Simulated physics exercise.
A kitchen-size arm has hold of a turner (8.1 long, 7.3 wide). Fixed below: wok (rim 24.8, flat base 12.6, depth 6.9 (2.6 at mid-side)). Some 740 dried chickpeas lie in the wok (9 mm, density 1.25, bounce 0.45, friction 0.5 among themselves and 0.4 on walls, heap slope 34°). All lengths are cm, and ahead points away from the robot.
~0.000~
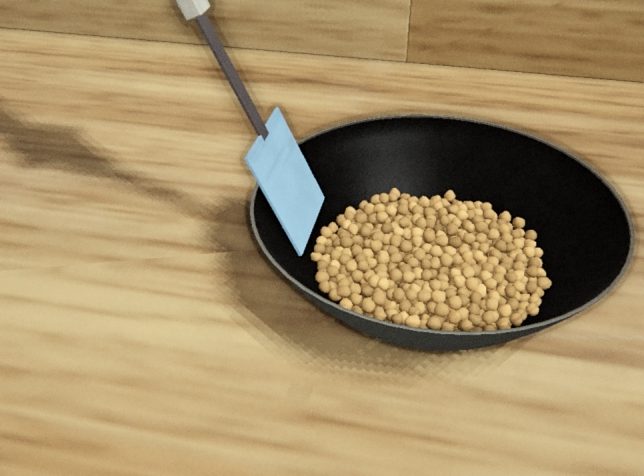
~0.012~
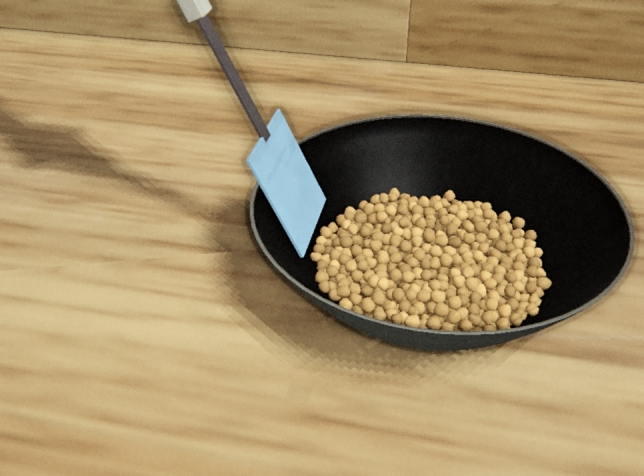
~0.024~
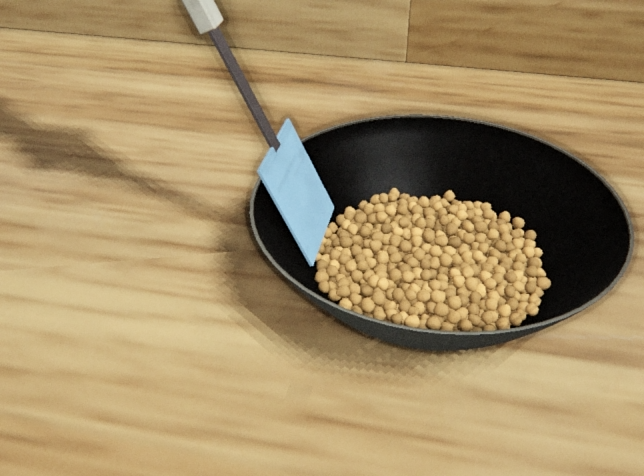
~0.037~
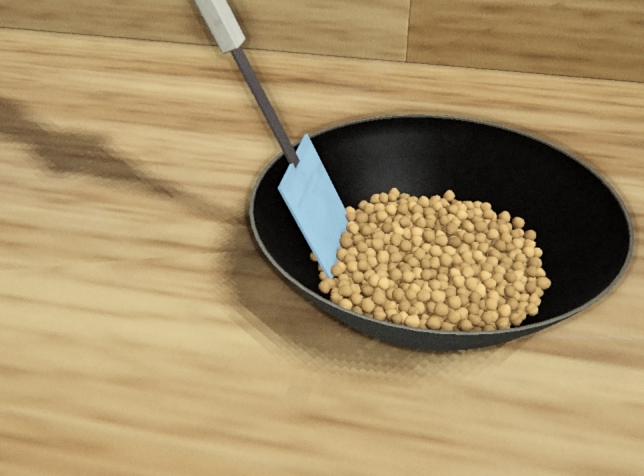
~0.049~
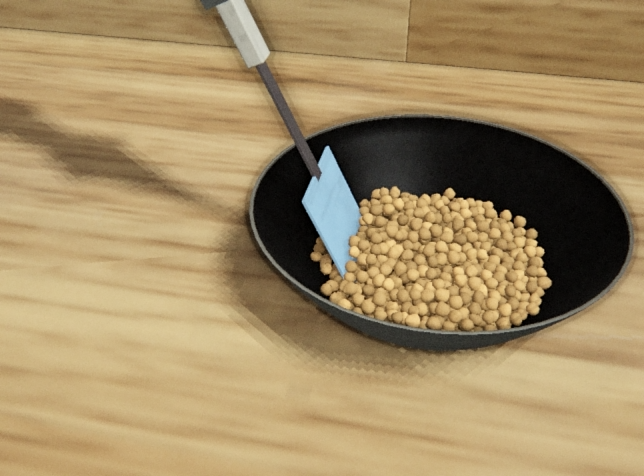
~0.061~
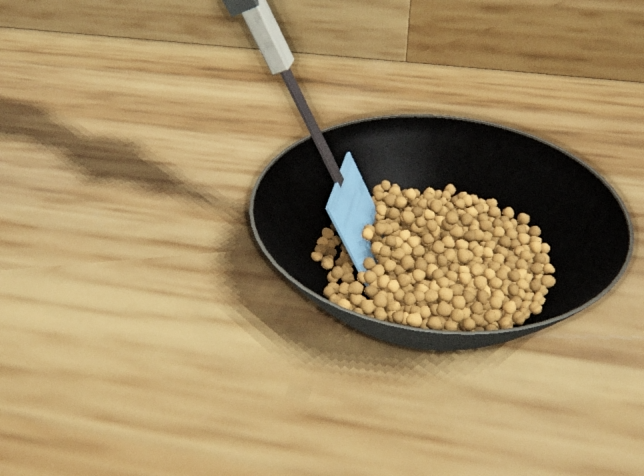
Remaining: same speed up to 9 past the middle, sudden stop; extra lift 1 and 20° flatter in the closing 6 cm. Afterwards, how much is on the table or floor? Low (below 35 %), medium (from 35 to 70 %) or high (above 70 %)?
Answer: Medium; from 35 to 70 % of the dried chickpeas finish on the table or floor.
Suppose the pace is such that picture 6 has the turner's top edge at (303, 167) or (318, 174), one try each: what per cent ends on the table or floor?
About 30 and 35 per cent.
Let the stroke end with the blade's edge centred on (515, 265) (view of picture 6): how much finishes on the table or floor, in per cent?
Some 15 per cent.
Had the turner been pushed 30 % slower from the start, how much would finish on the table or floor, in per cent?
It would be near 35 per cent.
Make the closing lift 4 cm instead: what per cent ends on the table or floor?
Some 35 per cent.
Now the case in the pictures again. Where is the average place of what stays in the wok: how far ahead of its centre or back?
Roughly 1.5 cm ahead.
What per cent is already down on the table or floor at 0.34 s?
About 5 per cent.
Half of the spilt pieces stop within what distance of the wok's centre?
About 42 cm.
By 0.09 s, sloping 65°, highest piece 10 above the table; 738 in the wok.
By 0.12 s, sloping 60°, highest piece 13 above the table; 736 in the wok, 2 on the blade or in flight.
By 0.34 s, sloping 45°, highest piece 24 above the table; 422 in the wok, 23 on the table or floor, 293 on the blade or in flight.
By 1.39 s, sloping 45°, highest piece 4 above the table; 422 in the wok, 316 on the table or floor.
Final count, 422 in the wok, 316 on the table or floor. That is 43 % on the table or floor.
